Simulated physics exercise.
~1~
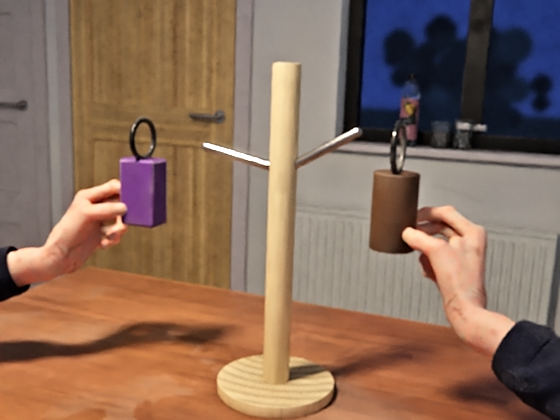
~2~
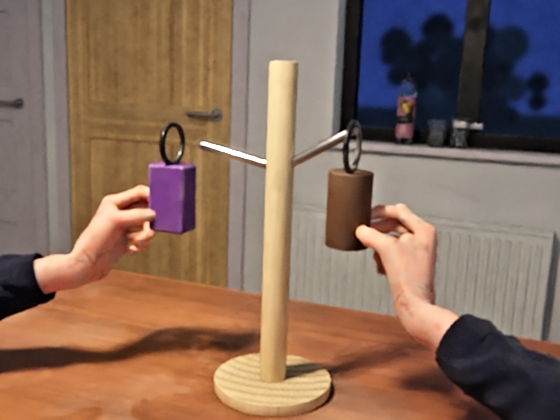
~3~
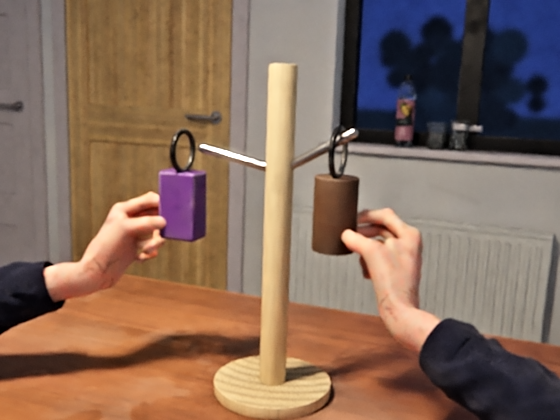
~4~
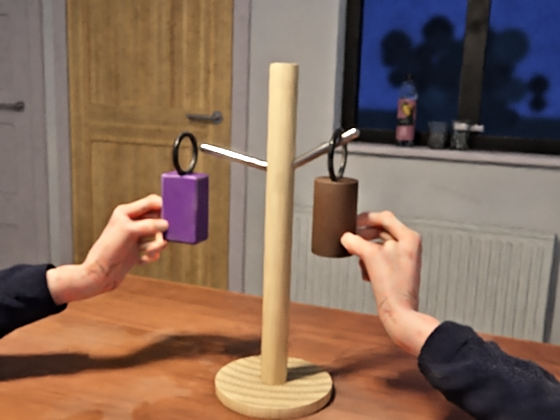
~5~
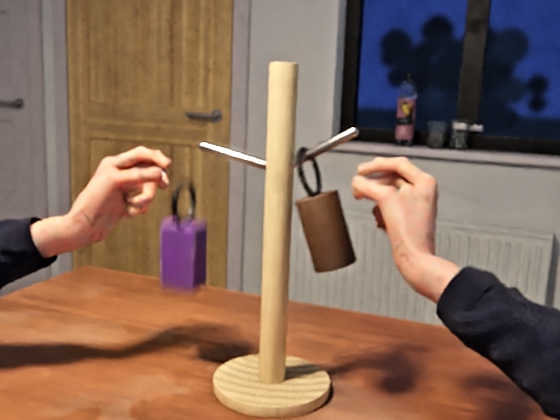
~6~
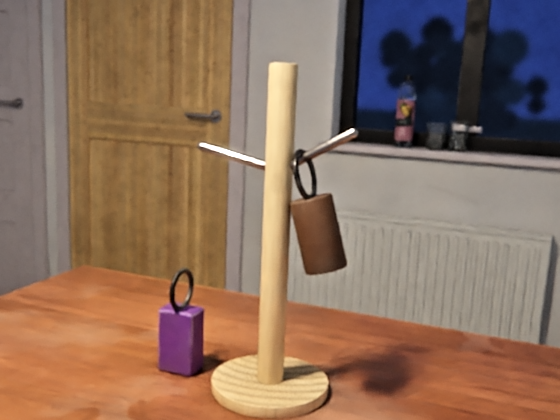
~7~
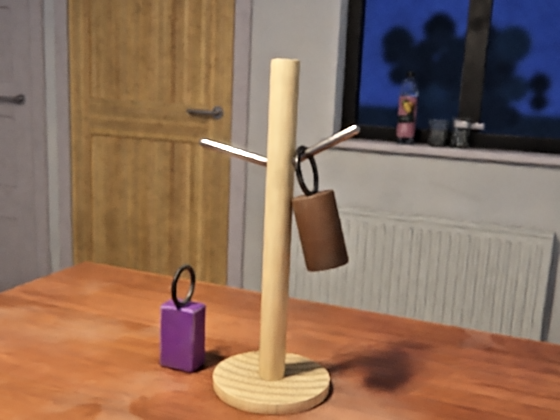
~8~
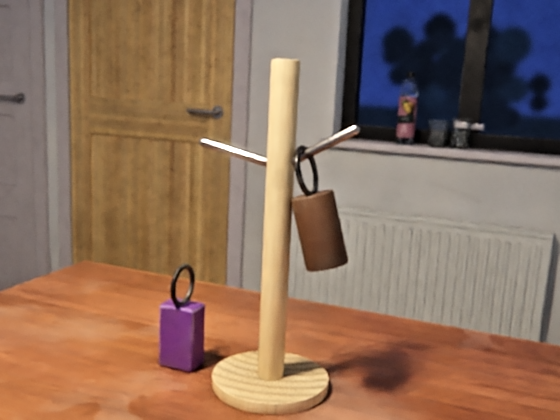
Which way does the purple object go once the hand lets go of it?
It moves down, falling past the peg and ending up standing on the table to the left of the stand.
